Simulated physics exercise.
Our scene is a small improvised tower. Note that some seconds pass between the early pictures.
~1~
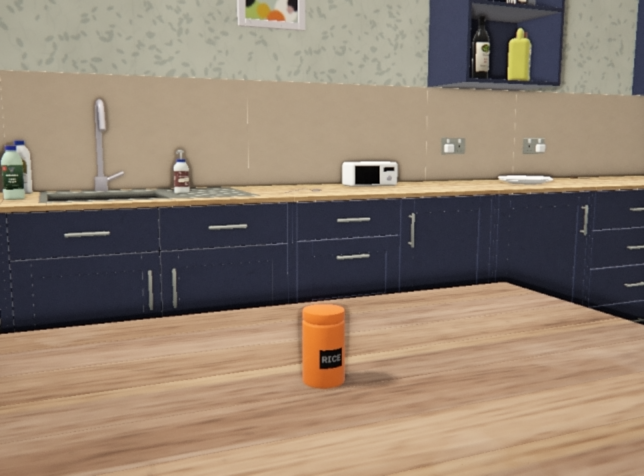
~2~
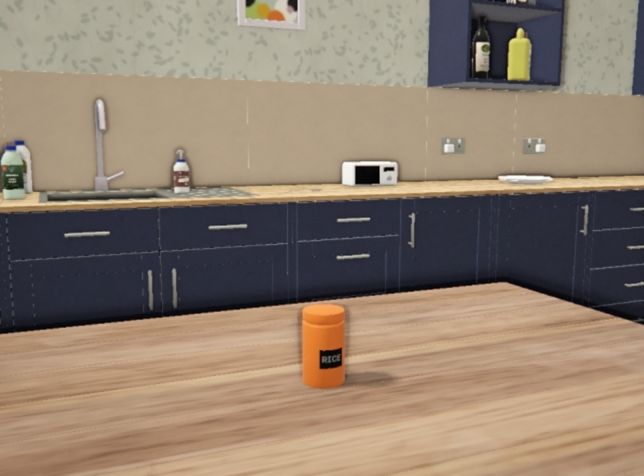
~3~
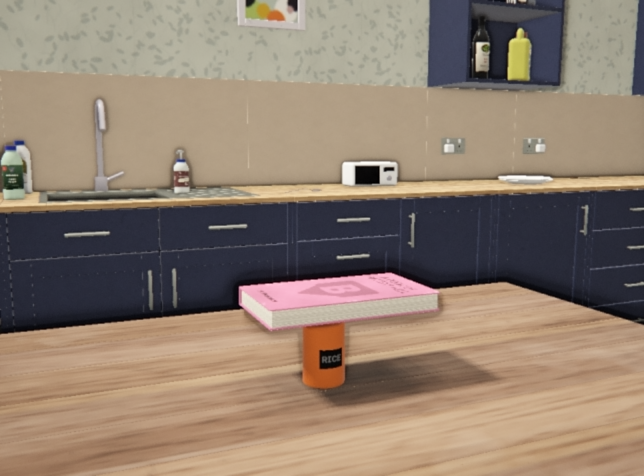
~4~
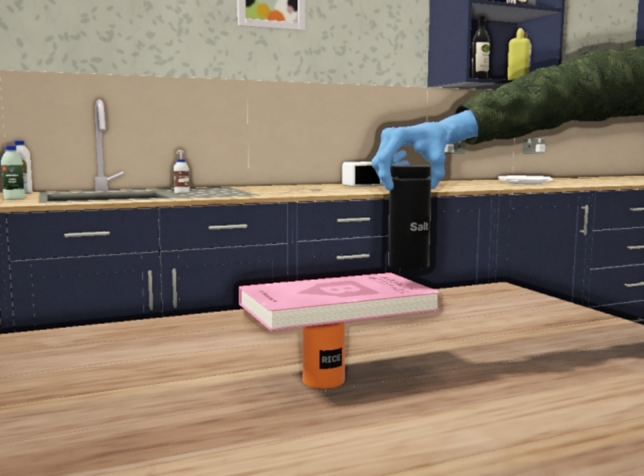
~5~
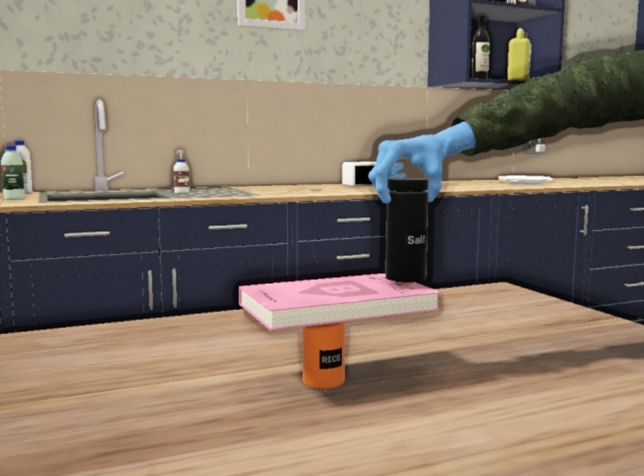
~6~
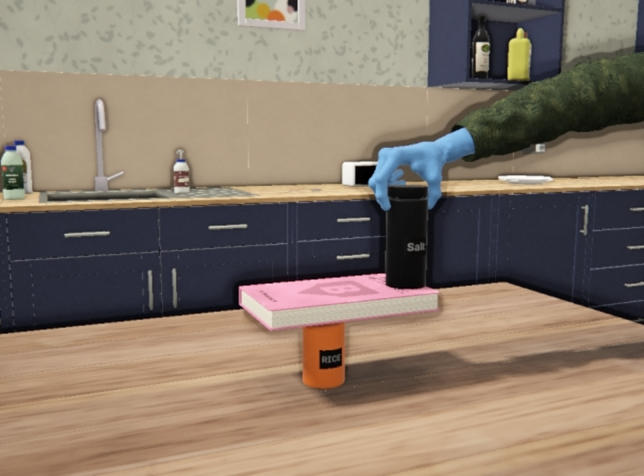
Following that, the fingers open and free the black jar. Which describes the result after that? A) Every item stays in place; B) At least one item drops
At least one item drops.
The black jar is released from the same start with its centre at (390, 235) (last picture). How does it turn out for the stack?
The stack then collapses.
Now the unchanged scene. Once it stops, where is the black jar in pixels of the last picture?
Look near (495, 342) in the final picture.
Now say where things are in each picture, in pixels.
The last thing is not in view yet, in the first frame.
The last thing is not in view yet, in the second frame.
The last thing is not in view yet; pink book (338, 298), in the third frame.
On its way; black jar (410, 216); pink book (338, 298), in the fourth frame.
On its way; black jar (407, 229); pink book (338, 298), in the fifth frame.
Set down, still held; black jar (407, 236); pink book (338, 298), in the sixth frame.
Then, 0.40 s after the last picture, black jar now fallen; pink book tipped 58° from how it was.
Then, 0.50 s after the last picture, pink book tipped 49° from how it was.
At rest, fallen, pink book and black jar; moved from the start, orange jar. Seen from the same camera at the end, black jar near (495, 342). The stack comes apart.
